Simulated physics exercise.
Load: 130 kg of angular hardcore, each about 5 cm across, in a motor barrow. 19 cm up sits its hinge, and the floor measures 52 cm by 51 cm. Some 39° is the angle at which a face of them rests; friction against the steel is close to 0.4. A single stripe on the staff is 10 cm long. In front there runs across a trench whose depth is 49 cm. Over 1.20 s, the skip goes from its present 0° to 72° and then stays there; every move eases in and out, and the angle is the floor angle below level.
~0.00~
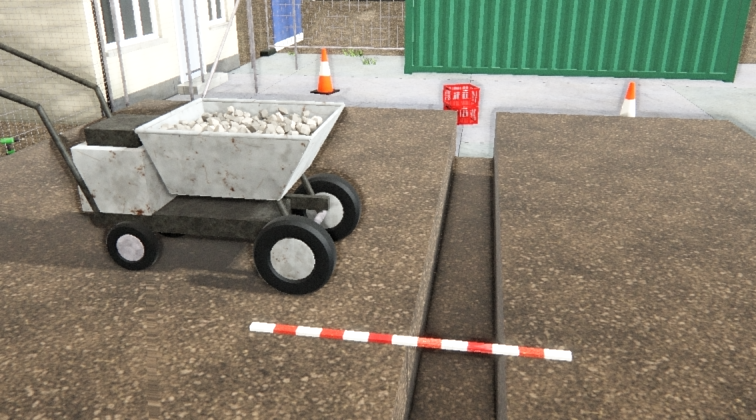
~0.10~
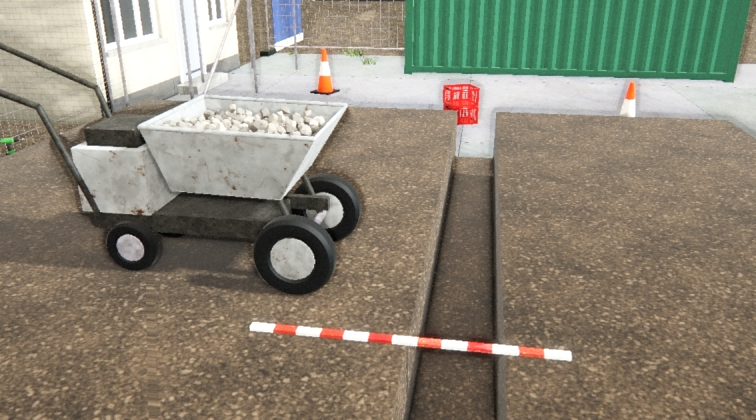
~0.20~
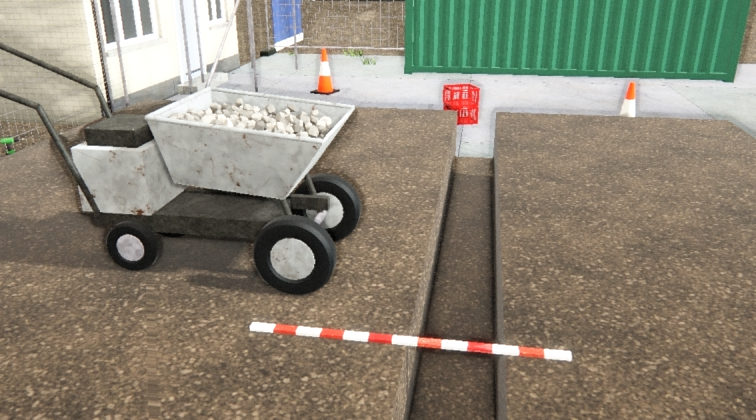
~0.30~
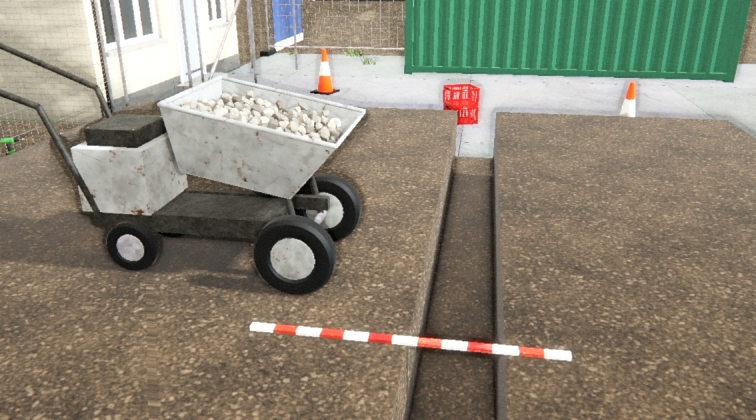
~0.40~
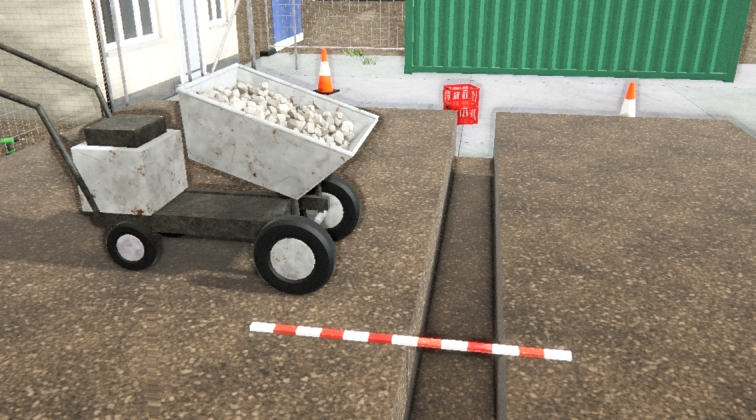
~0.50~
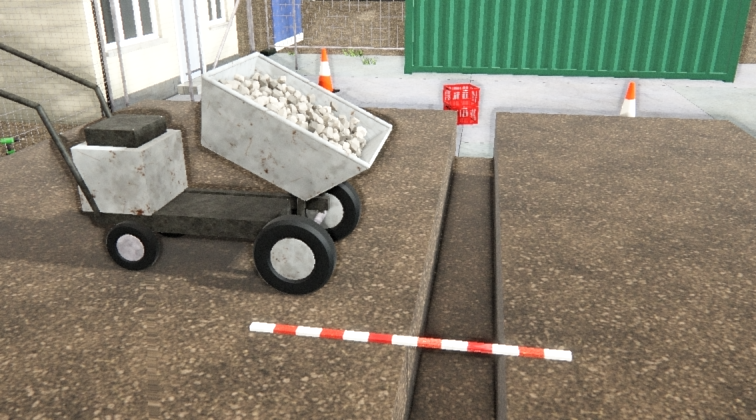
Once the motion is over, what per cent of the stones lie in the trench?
63 %.
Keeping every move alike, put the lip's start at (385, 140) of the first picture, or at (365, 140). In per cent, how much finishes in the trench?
I'd expect close to 25 per cent at the first and 35 per cent at the second.
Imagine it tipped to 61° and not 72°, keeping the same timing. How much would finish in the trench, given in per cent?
Some 25% would finish there.
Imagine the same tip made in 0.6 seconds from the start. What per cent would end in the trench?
About 60%.
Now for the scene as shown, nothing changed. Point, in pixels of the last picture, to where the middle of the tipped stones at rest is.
The middle should be near (465, 353).
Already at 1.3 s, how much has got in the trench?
By that point it's something like 25 in a hundred.
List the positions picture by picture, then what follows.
In the first picture, the skip is at 0°, its lip at (310, 139); the top of the load is at (261, 119).
In the second picture, lip at (313, 139), floor tilted 1°, highest stones at (248, 118); the stones move at 0.2 m/s on average.
In the third picture, lip at (322, 142), floor tilted 5°, highest stones at (231, 112); the stones move at 0.5 m/s on average.
In the fourth picture, the skip is at 11°, its lip at (336, 147); the top of the load is at (230, 101); the stones move at 0.6 m/s on average.
In the fifth picture, the skip is at 19°, its lip at (352, 155); the top of the load is at (239, 92); the stones move at 0.8 m/s on average.
In the sixth picture, the skip is at 27°, its lip at (368, 167); the top of the load is at (251, 82); the stones move at 0.8 m/s on average.
After 0.9 s the floor is at 61°; 100 % in the skip; the foremost stones are at (423, 201).
After 1.3 s the floor is at 72°; 77 % in the skip, 23 % in the trench; the foremost stones are at (503, 306).
After 1.6 s the floor is at 72°; 57 % in the skip, 41 % in the trench, 1 % past the trench; the foremost stones are at (565, 280).
After 3.6 s the floor is at 72°; 35 % in the skip, 63 % in the trench, 1 % past the trench; the foremost stones are at (573, 280).
